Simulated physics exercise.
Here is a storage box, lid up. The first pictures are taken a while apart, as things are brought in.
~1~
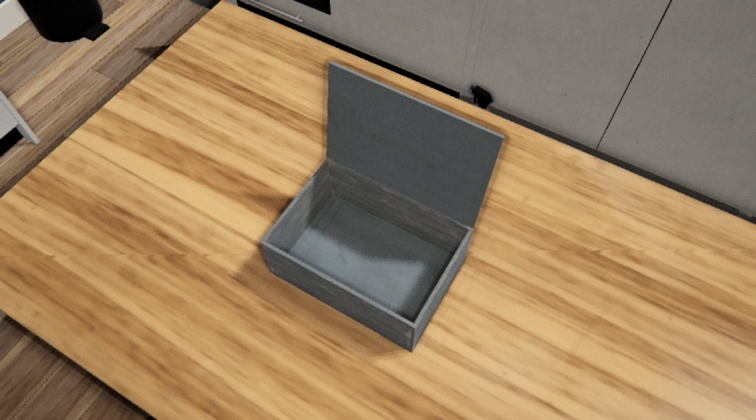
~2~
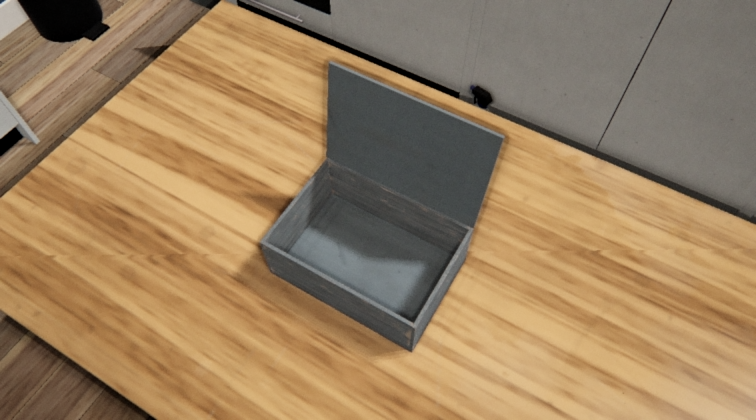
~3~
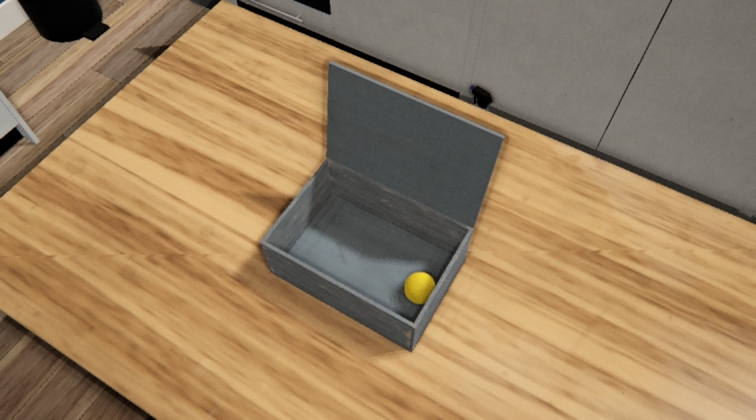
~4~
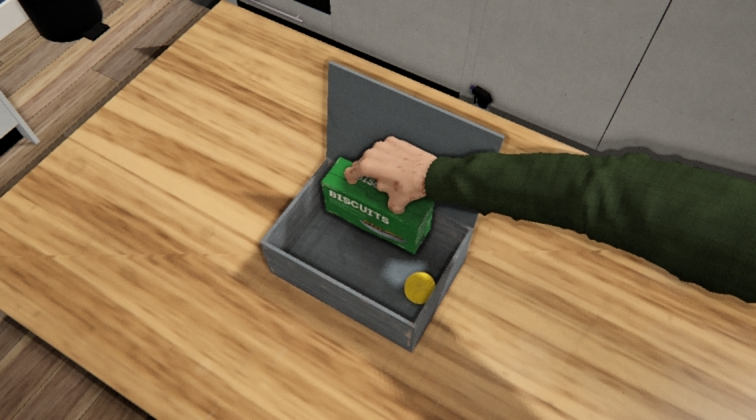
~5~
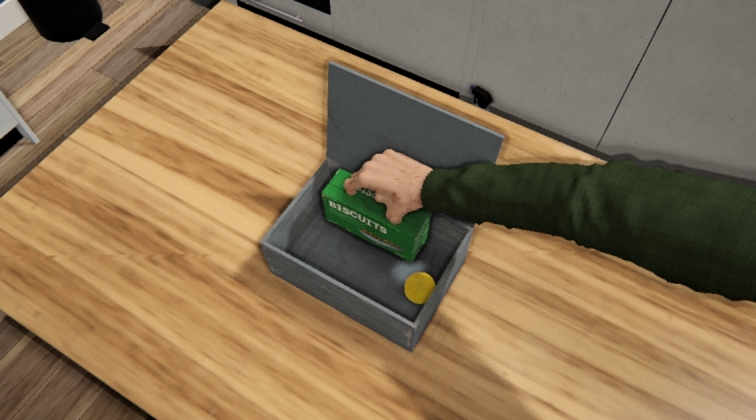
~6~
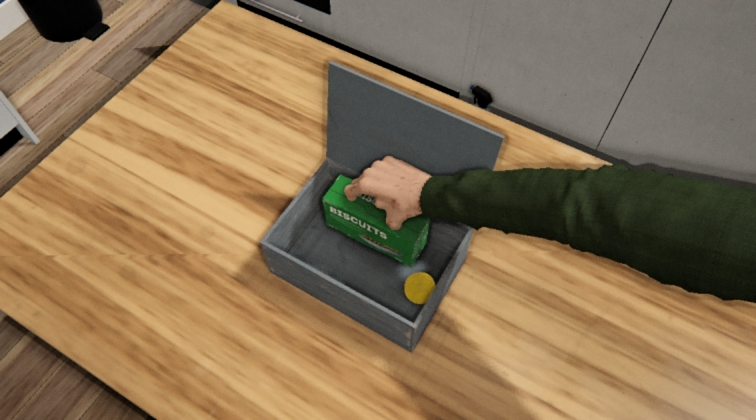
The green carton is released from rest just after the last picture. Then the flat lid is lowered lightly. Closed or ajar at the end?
Here the lid closes.
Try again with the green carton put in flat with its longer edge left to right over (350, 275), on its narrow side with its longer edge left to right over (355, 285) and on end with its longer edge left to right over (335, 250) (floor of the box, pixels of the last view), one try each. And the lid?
First, it shuts flat; second, it closes; third, it stays ajar.
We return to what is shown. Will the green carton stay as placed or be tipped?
The green carton keeps its pose.
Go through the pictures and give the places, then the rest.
The last thing is not in view yet, in the first frame.
The last thing is not in view yet, in the second frame.
The last thing is not in view yet; yellow lemon (420, 288), in the third frame.
On its way; green carton (377, 205); yellow lemon (420, 288), in the fourth frame.
On its way; green carton (376, 215); yellow lemon (420, 288), in the fifth frame.
Put in, still held; green carton (376, 221); yellow lemon (420, 288), in the sixth frame.
Then, 1.00 s on from there, lid starting down; green carton shifted a little near (376, 236).
Then, 1.60 s on from there, lid 57° above the rim; green carton shifted a little near (376, 236); yellow lemon shifted a little.
Then, 2.00 s on from there, lid 14° above the rim; green carton shifted a little near (376, 236); yellow lemon shifted a little.
In the end, lid shut; moved from the start, green carton; yellow lemon unmoved. At the end, from the last picture's camera, green carton near (376, 236).
